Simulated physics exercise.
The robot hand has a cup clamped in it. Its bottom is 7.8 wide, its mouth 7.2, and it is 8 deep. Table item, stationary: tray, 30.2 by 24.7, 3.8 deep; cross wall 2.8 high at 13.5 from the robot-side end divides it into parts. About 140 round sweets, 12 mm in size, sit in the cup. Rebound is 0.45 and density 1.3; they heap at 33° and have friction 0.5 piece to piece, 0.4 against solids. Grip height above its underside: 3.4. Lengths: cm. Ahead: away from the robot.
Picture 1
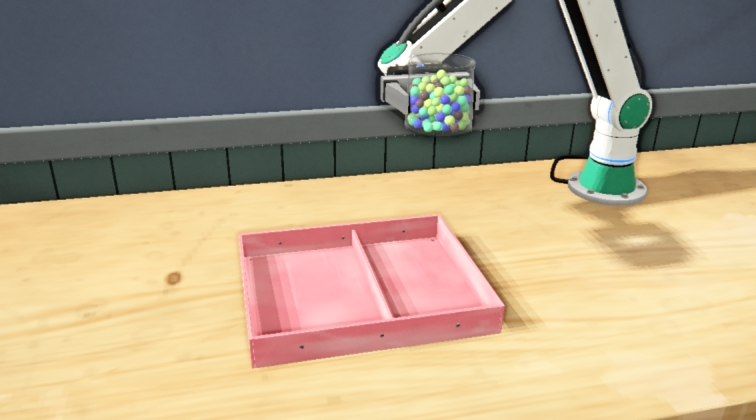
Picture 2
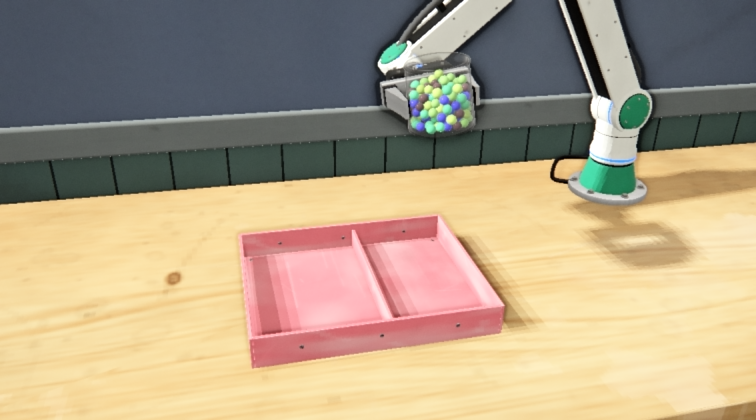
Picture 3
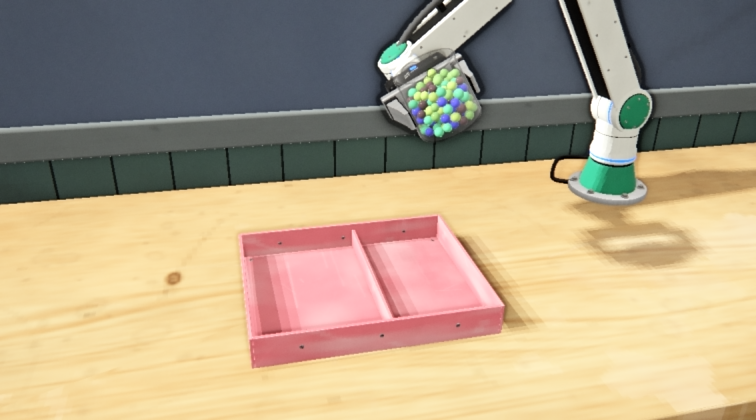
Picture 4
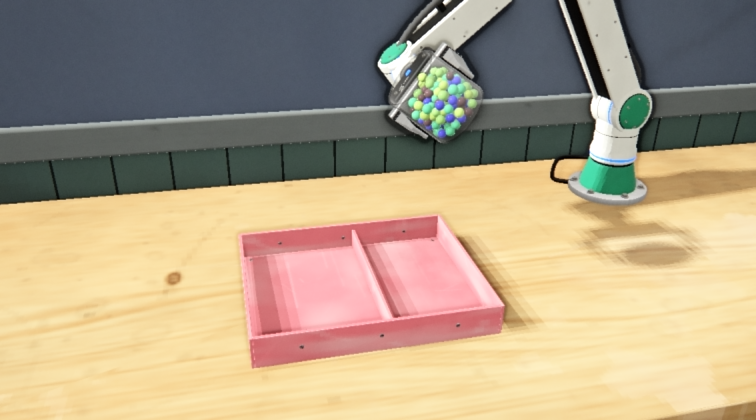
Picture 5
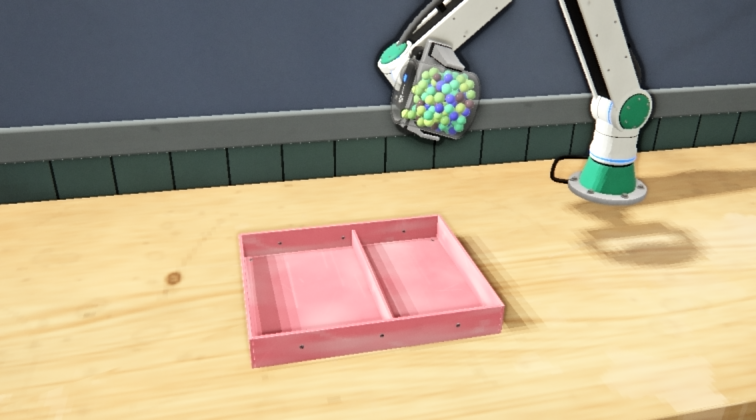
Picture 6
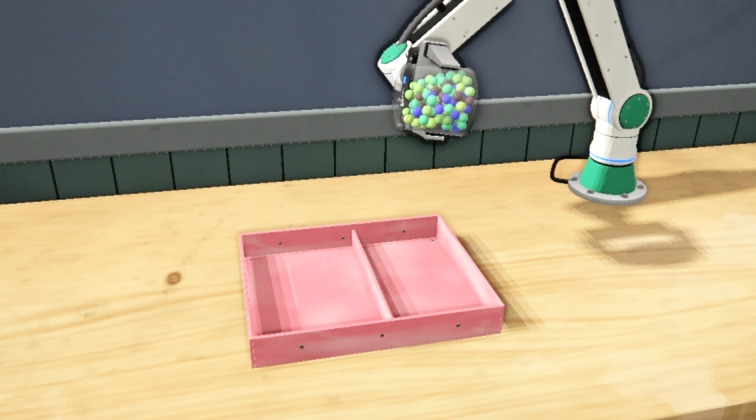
On a wooden workbench, a robot arm held a clear cup of colorful round sweets above and behind a pink divided tray, then steadily tilted it onto its side, the sweets shifting inside.
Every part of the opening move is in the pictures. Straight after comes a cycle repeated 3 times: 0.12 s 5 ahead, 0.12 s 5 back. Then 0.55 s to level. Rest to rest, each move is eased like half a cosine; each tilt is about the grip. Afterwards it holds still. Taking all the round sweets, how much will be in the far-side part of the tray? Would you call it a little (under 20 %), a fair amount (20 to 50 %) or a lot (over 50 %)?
I would call it a lot, over 50 %.
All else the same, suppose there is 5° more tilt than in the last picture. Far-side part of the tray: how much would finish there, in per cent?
Then something close to 75 in a hundred.
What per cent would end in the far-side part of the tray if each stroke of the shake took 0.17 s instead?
Then about 40 per cent.
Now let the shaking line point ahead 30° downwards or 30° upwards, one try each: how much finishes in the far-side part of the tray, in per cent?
First try about 40 %, second try about 85 %.
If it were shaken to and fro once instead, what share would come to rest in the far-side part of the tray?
In that case it would be near 45 percent.
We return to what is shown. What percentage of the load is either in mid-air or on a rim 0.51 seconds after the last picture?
24 per cent.
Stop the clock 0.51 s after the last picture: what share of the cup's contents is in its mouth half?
Around 60 per cent of it.
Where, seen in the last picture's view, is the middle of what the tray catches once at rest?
(304, 291).
Then, 0.51 s later, tilted 81° forward, highest piece 26 above the table; 56 in the far-side part, 39 in the cup, 7 in the robot-side part, 2 on the table or floor, 33 in flight or on a rim.
Then, 1.02 s later, tilted 36° forward, highest piece 27 above the table; 100 in the far-side part, 19 in the cup, 15 in the robot-side part, 3 on the table or floor.
Then, 1.47 s later, level, highest piece 27 above the table; 100 in the far-side part, 19 in the cup, 15 in the robot-side part, 3 on the table or floor.
Then, 2.52 s later, level, highest piece 27 above the table; 100 in the far-side part, 19 in the cup, 15 in the robot-side part, 3 on the table or floor.
At rest, 100 in the far-side part, 19 in the cup, 15 in the robot-side part, 3 on the table or floor. That is 73 % in the far-side part of the tray.
